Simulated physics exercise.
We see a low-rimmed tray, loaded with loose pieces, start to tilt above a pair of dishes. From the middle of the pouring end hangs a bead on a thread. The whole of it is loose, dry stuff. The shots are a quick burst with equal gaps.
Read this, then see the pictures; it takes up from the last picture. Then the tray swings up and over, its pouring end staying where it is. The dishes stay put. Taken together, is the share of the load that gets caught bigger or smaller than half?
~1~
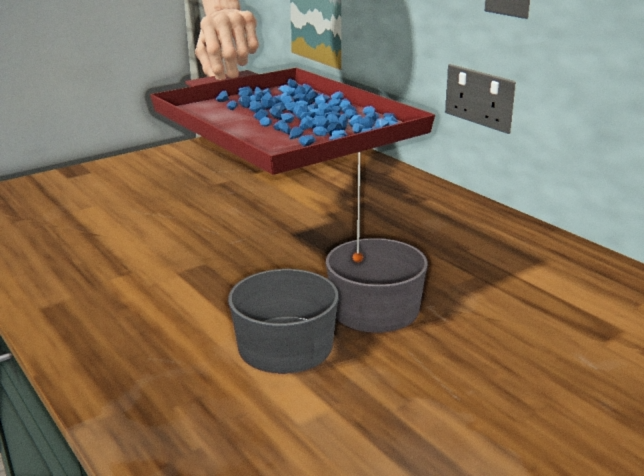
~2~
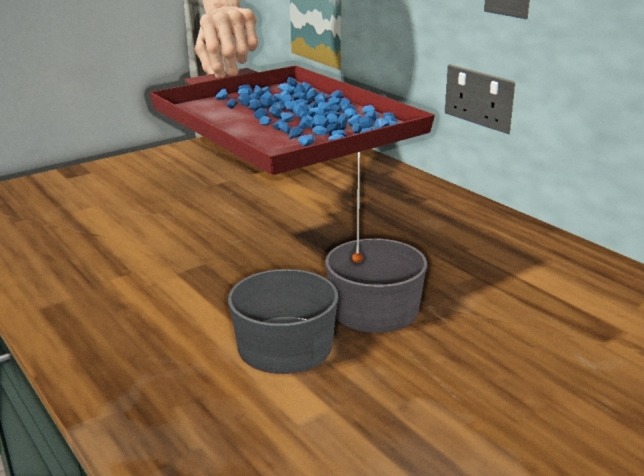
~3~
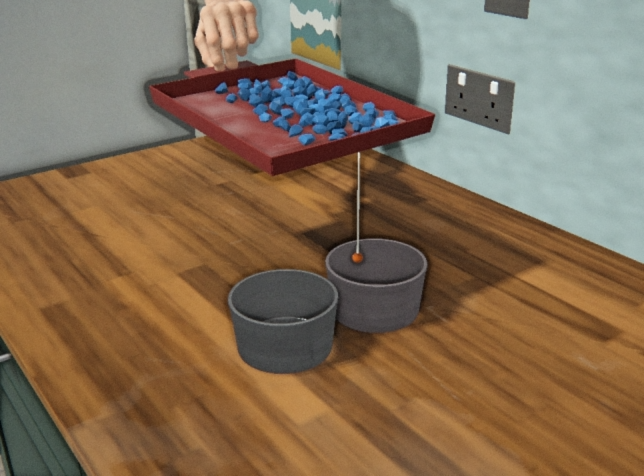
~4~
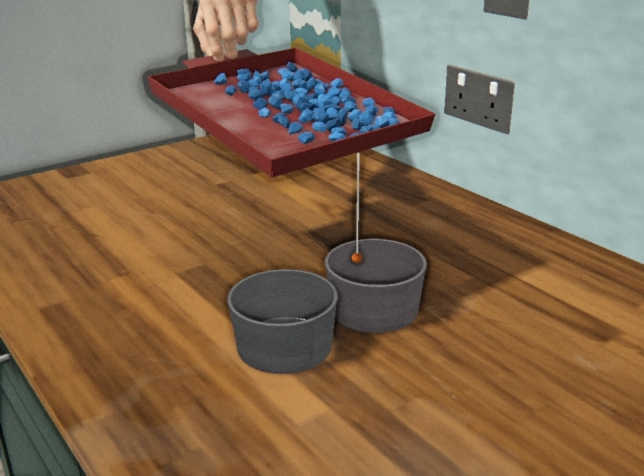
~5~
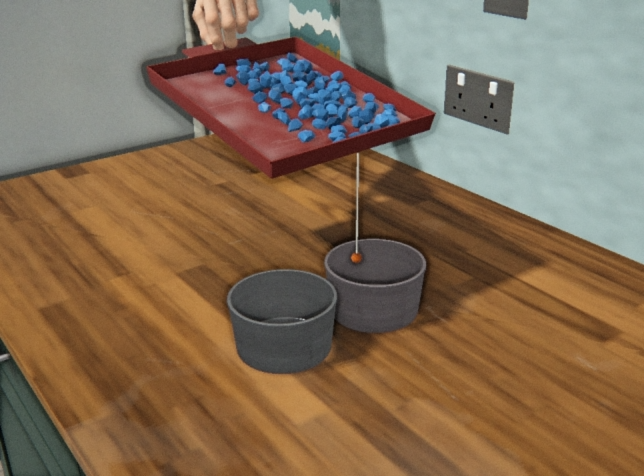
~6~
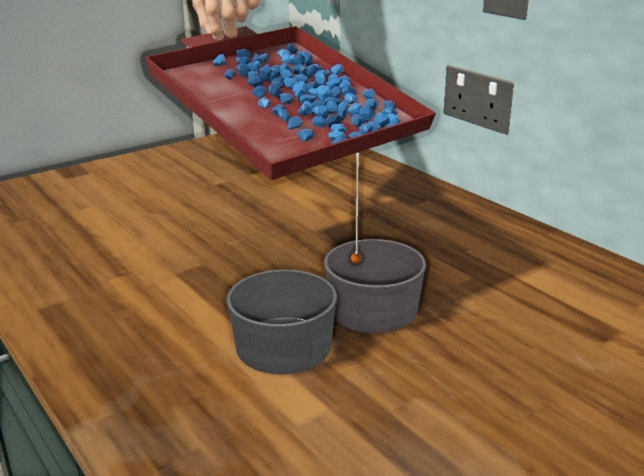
The dishes will catch only a minority of the load.
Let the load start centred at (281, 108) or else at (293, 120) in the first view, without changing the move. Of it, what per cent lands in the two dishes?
The first start gives 30 percent and the second 30 percent.
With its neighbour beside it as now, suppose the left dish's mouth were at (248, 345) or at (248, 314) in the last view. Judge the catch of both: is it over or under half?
Well, it comes to a greater portion at first and a lesser portion after that.
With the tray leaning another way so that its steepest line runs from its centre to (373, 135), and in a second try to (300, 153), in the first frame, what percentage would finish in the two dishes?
For the first it's near 30 %, for the second near 70 %.
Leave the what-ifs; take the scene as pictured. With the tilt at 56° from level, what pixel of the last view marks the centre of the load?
The load's middle is around (339, 109).
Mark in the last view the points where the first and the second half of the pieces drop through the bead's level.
Starting near (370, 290), moving on to near (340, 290).
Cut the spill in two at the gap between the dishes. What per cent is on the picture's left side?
Some 10 %.
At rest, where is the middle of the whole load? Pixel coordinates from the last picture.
Close to (367, 360).
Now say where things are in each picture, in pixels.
In the first picture, corners of the pouring end at (272, 154) and (431, 114), level; middle of the load at (317, 113), aquarium stones; left dish at (315, 339); right dish at (408, 300); bead on its thread at (358, 257).
In the second picture, corners of the pouring end at (272, 155) and (431, 114), level; middle of the load at (316, 112).
In the third picture, corners of the pouring end at (272, 156) and (431, 114), tipped barely, lowest at the left corner; middle of the load at (316, 109).
In the fourth picture, corners of the pouring end at (272, 158) and (431, 113), tipped a little, lowest at the left corner; middle of the load at (316, 104).
In the fifth picture, corners of the pouring end at (272, 160) and (432, 113), tipped a little, lowest at the left corner; middle of the load at (316, 98).
In the sixth picture, corners of the pouring end at (272, 162) and (432, 112), tipped a little, lowest at the left corner; middle of the load at (316, 93); left dish at (313, 340); right dish at (407, 301).
Soon after the last picture, tray tipped steeply; nearly all on the tray; a stray few in the air.
A little later, tray tipped right over; about two thirds on the tray; a stray few in the left dish; a small part outside both; about a quarter in the air.
Later still, tray tipped past a quarter turn; about a quarter in the left dish; a stray few in the right dish; most outside both.
At rest, tray tipped past a quarter turn; about a quarter in the left dish; a stray few in the right dish; most outside both.
